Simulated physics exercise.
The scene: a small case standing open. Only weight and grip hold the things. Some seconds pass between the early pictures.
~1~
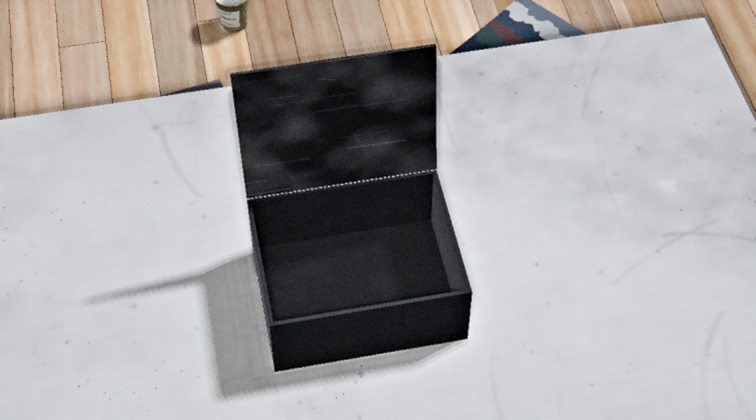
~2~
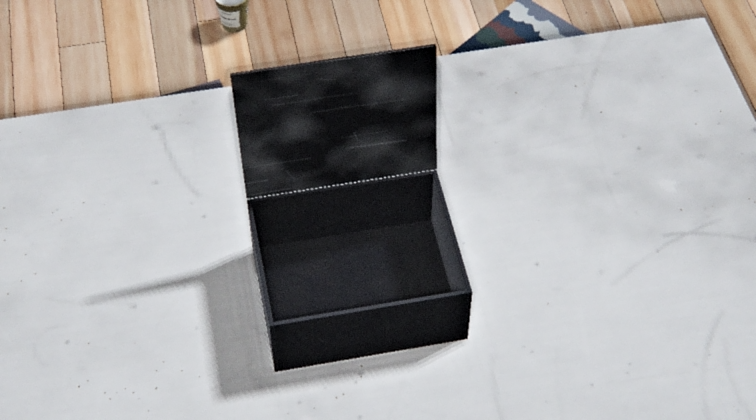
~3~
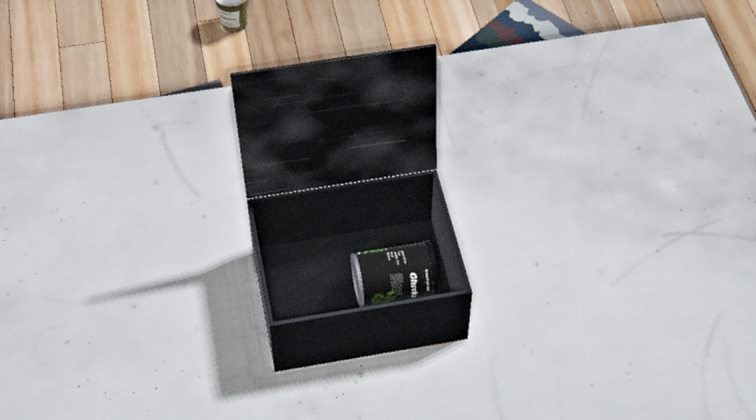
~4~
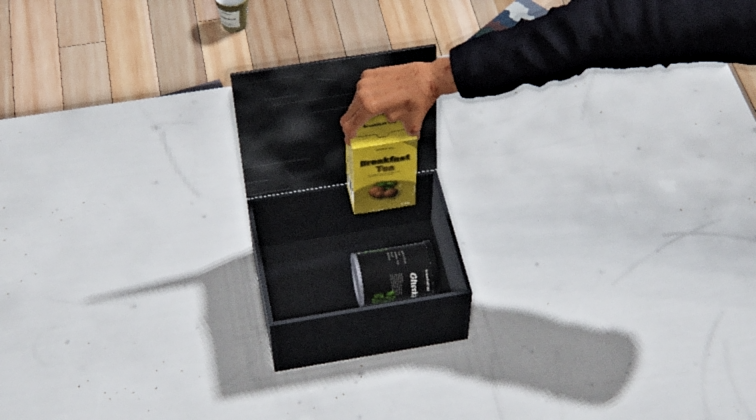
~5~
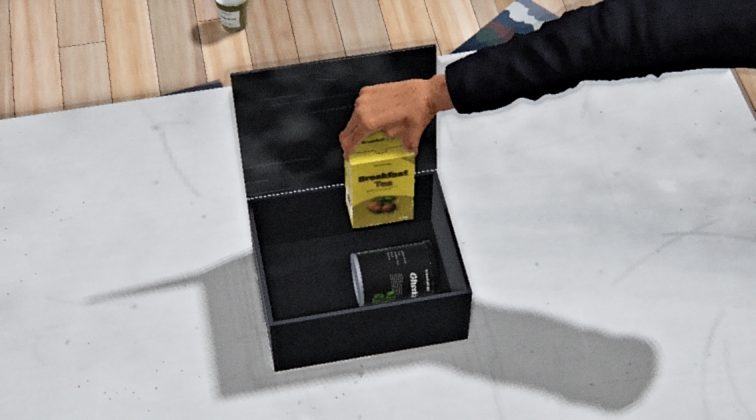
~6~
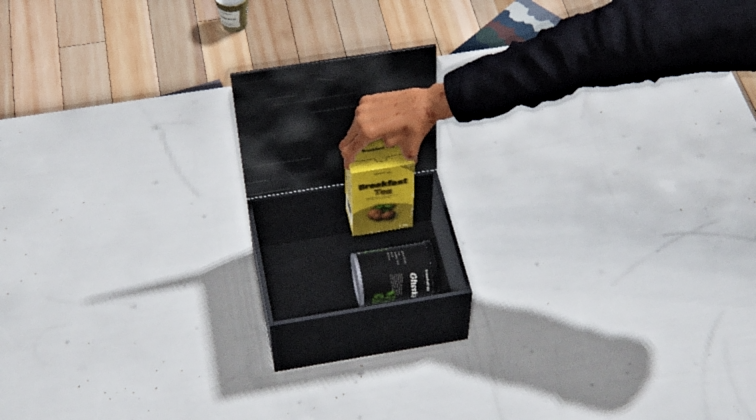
The video shows an open black box, empty at first, then with a black tin lying inside. A hand reaches in from the right holding a yellow tea carton and lowers it slightly behind the tin.
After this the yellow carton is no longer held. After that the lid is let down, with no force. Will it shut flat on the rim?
It is held up.
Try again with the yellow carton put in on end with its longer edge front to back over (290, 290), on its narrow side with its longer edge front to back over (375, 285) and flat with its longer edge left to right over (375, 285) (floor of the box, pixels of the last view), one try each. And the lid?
In the first case it will not close; in the second case it stays ajar; in the third case it shuts flat.
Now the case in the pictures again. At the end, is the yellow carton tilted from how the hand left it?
The yellow carton tips.
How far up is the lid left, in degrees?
About 12°.
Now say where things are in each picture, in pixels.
In the first picture, the last thing is not in view yet.
In the second picture, the last thing is not in view yet.
In the third picture, the last thing is not in view yet; black tin (395, 274).
In the fourth picture, on its way; yellow carton (381, 163); black tin (395, 274).
In the fifth picture, on its way; yellow carton (379, 179); black tin (395, 274).
In the sixth picture, in place under the hand; yellow carton (379, 187); black tin (395, 274).
Then, 0.90 s later than the last frame, lid starting down; yellow carton moved about its own width near (379, 222).
Then, 1.60 s later than the last frame, lid 58° above the rim; yellow carton moved about its own width near (379, 223).
Then, 2.50 s later than the last frame, lid 24° above the rim; yellow carton tilted by 27° near (384, 240); black tin moved a little.
Then, 3.60 s later than the last frame, lid 12° above the rim; yellow carton tilted by 49° near (385, 245); black tin moved a little.
When it is over, lid 11° above the rim; lying over in the box, yellow carton; black tin as before. End places, in pixels of the last picture, yellow carton near (385, 246).
